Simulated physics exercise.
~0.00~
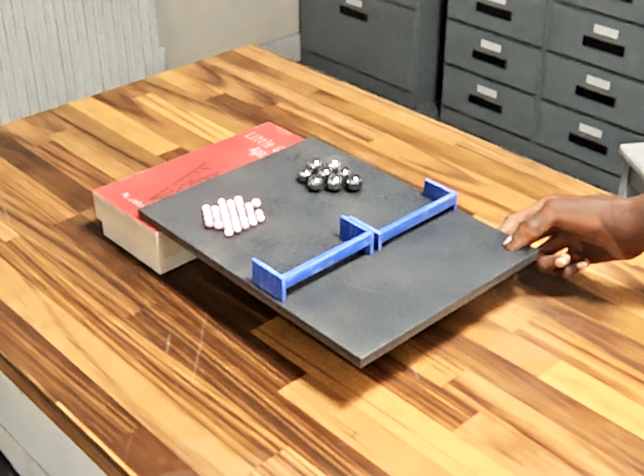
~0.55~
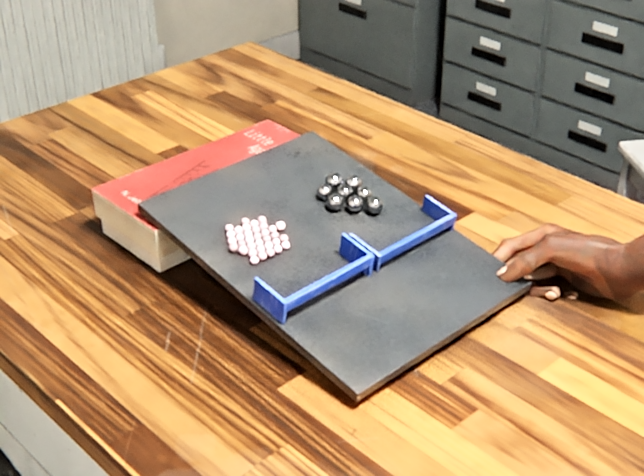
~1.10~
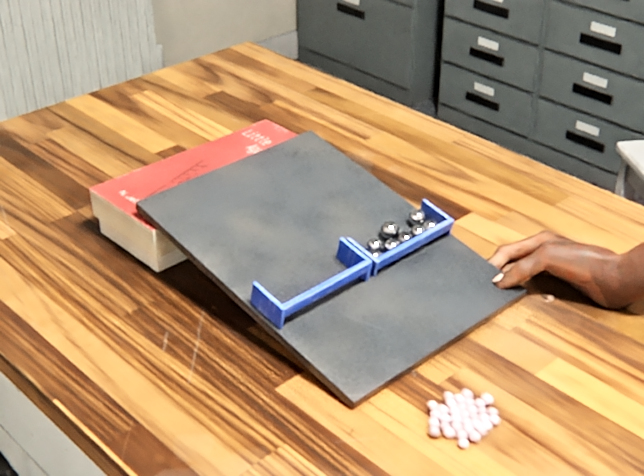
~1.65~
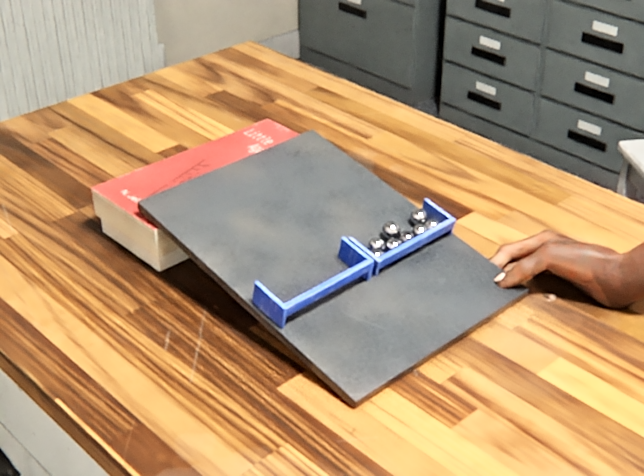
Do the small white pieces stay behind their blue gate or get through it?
The white pieces get through the slot in their gate, while the shiny dark balls cannot fit through theirs and stay behind it.
